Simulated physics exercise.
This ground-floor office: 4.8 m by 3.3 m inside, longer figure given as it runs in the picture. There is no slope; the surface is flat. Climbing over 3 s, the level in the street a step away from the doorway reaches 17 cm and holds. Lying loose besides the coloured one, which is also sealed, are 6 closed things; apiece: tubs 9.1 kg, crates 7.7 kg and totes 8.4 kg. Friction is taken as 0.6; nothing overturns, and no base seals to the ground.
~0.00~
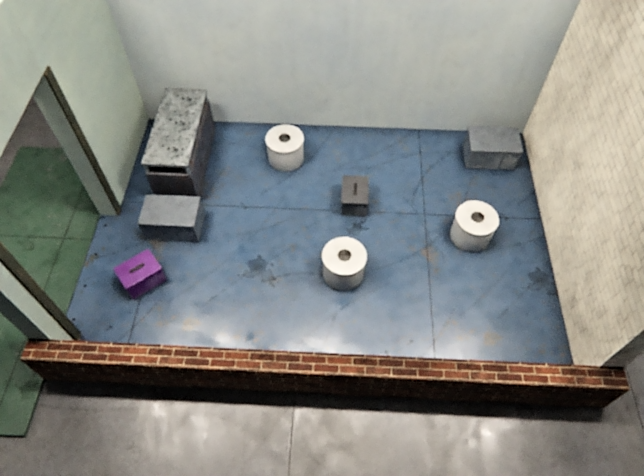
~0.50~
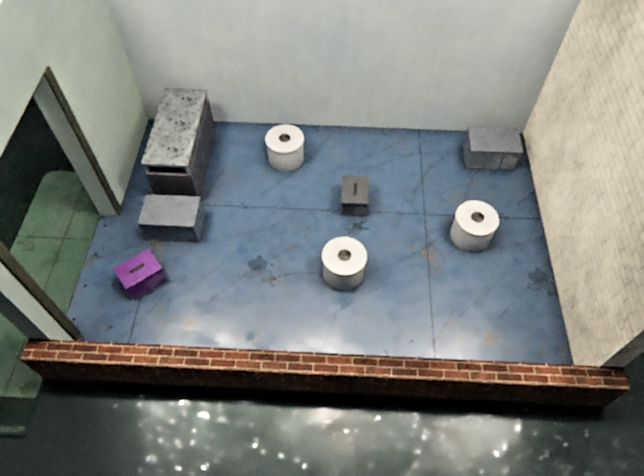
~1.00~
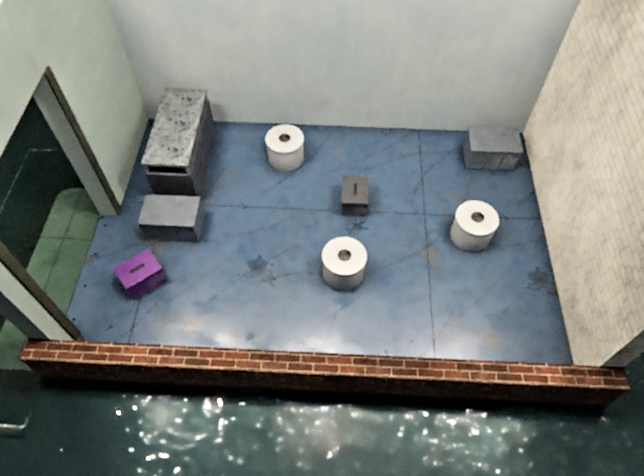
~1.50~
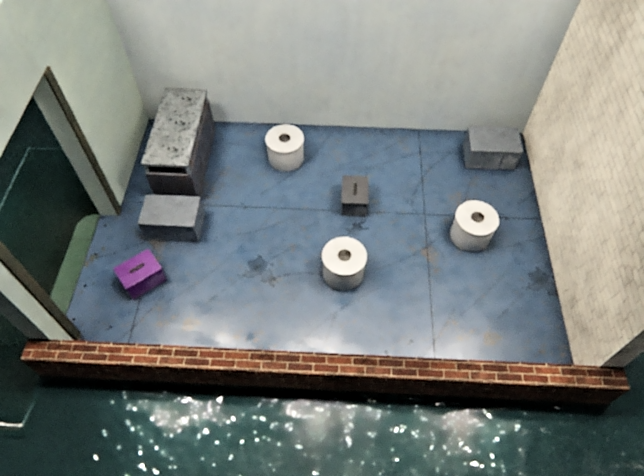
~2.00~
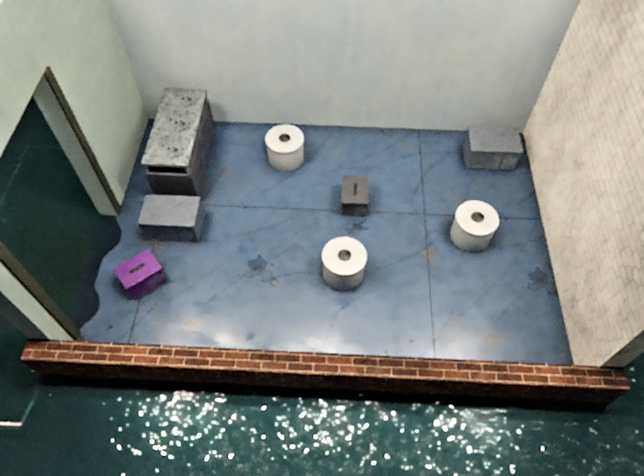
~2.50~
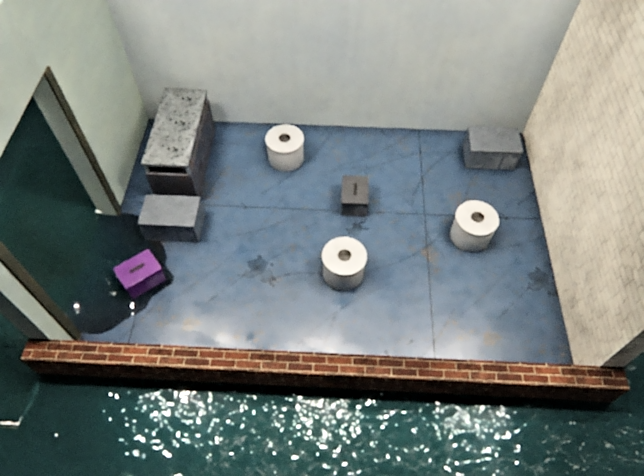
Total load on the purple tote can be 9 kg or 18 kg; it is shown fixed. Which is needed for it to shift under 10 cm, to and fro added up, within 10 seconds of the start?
Neither is fine.
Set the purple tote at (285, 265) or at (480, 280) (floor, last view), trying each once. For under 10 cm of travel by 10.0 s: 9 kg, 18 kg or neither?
Trial 1 - only the upper mass works; trial 2 - only the upper mass works.
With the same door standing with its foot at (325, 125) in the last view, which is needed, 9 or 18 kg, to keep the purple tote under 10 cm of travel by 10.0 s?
Outcome - the heavier pick is required.
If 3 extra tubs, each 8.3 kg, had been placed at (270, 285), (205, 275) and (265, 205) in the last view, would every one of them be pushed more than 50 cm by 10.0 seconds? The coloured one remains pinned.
One by one: Too far, not far enough and too far.
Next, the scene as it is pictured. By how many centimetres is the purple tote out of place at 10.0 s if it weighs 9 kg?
Displacement near 400 cm.
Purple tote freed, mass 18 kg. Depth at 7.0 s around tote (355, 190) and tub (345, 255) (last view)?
Depths: Near 4 cm, then near 4 cm.
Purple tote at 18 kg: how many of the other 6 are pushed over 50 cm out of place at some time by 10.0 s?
3 of them.
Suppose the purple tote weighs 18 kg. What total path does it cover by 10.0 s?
It covers some 30 cm altogether.
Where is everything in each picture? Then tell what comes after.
The purple tote at (137, 268) rests on the ground; water covers 0.0 m2; 0 of 7 have shifted, in the first picture.
The purple tote at (137, 268) rests on the ground; 0.0 m2 under water; 0 of 7 have shifted, in the second picture.
The purple tote at (137, 268) rests on the ground; water covers 0.0 m2; 0 of 7 have shifted, in the third picture.
The purple tote at (137, 268) rests on the ground; water covers 0.0 m2; 0 of 7 have shifted, in the fourth picture.
The purple tote at (137, 268) rests on the ground; 0.0 m2 under water; 0 of 7 have shifted, in the fifth picture.
The purple tote at (137, 268), on the bottom; 0.6 m2 under water; 0 of 7 have shifted, in the sixth picture.
After 3.5 s the purple tote would be 45 cm from its start with 9 kg and 5 cm from its start with 18 kg; 8 cm of water round it then.
After 4.5 s the purple tote would be 115 cm from its start with 9 kg and 30 cm from its start with 18 kg; 7 cm of water round it then.
After 7.0 s the purple tote would be 271 cm from its start with 9 kg and 33 cm from its start with 18 kg; 7 cm of water round it then.
After 10.0 s the purple tote would be 381 cm from its start with 9 kg and 34 cm from its start with 18 kg; 8 cm of water round it then.
